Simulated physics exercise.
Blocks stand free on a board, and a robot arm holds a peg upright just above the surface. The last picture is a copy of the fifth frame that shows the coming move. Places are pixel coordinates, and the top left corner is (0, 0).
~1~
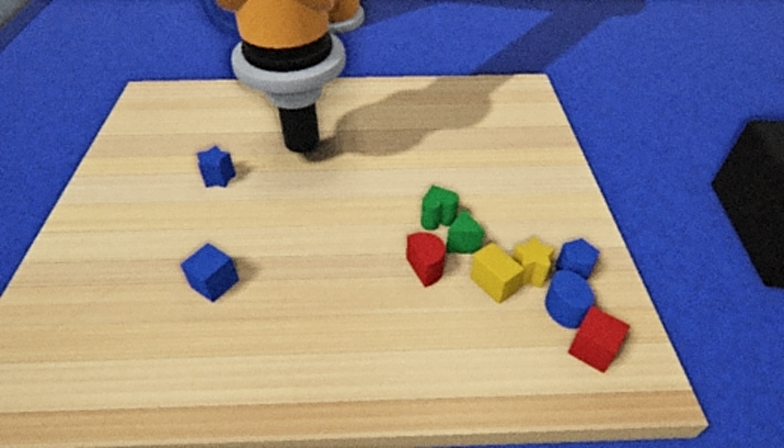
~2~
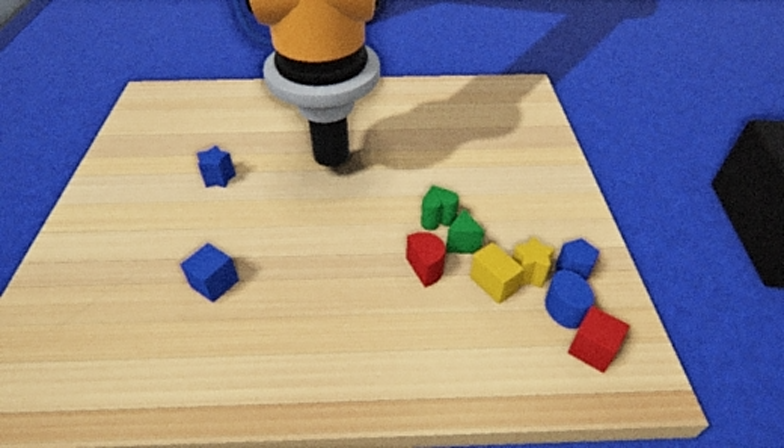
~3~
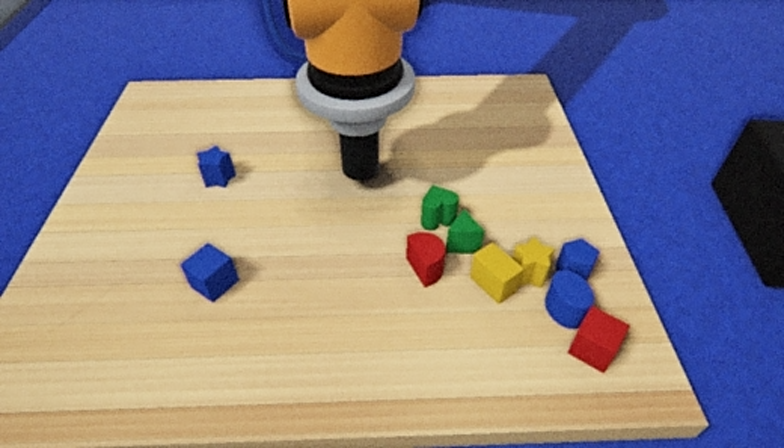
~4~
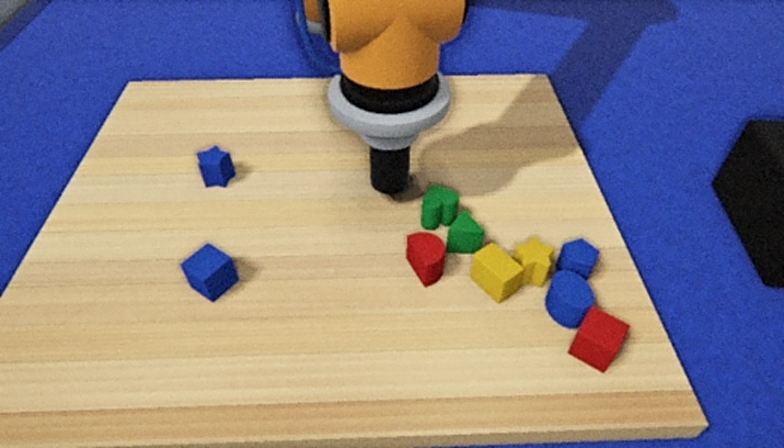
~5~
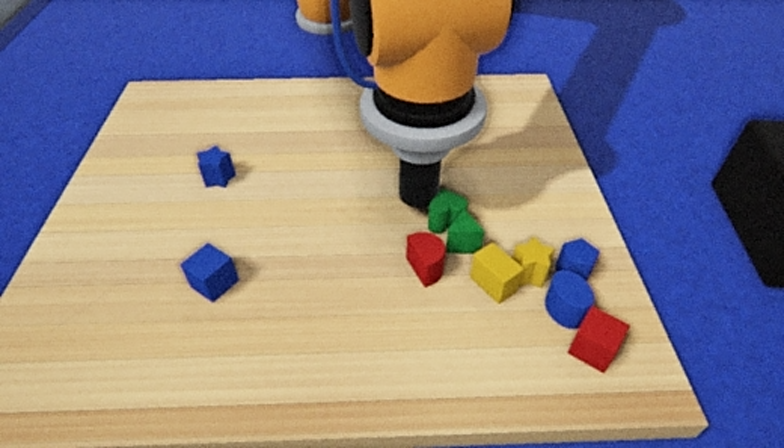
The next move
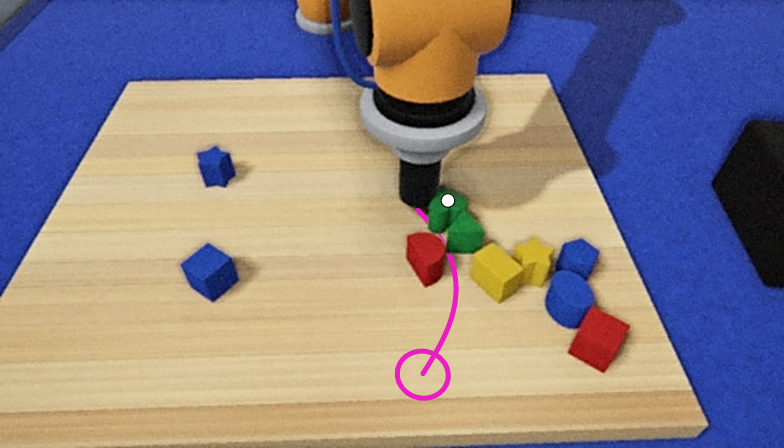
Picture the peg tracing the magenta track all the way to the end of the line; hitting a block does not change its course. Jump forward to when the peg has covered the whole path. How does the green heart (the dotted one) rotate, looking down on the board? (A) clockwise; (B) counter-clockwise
B.
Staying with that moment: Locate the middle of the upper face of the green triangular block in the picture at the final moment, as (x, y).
Just about (504, 238).
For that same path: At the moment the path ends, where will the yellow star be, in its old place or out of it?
That block stays in place.
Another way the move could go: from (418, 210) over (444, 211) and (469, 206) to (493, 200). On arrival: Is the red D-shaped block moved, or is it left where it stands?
The answer is that it remains undisturbed.
Drawn move, from (418, 210) through (449, 254) and (453, 311) to (423, 374); the dot is on the green heart.
On the path given first. One third of the way, peg at (451, 239); red D-shaped block at (427, 254), turned 20° clockwise; green heart at (485, 221), turned 45° anticlockwise; green triangular block at (505, 237), turned 15° clockwise; yellow oblong block at (510, 266), turned 40° clockwise; yellow star at (540, 251).
Two thirds of the way, peg at (455, 298); red D-shaped block at (409, 292), turned 115° clockwise; green heart at (485, 221), turned 45° anticlockwise; green triangular block at (504, 238), turned 15° clockwise; yellow oblong block at (510, 266), turned 40° clockwise.
At the end, peg at (424, 361); red D-shaped block at (391, 307), turned 180° clockwise; green heart at (485, 221), turned 45° anticlockwise; green triangular block at (504, 238), turned 15° clockwise; yellow oblong block at (510, 266), turned 40° clockwise; yellow star still.
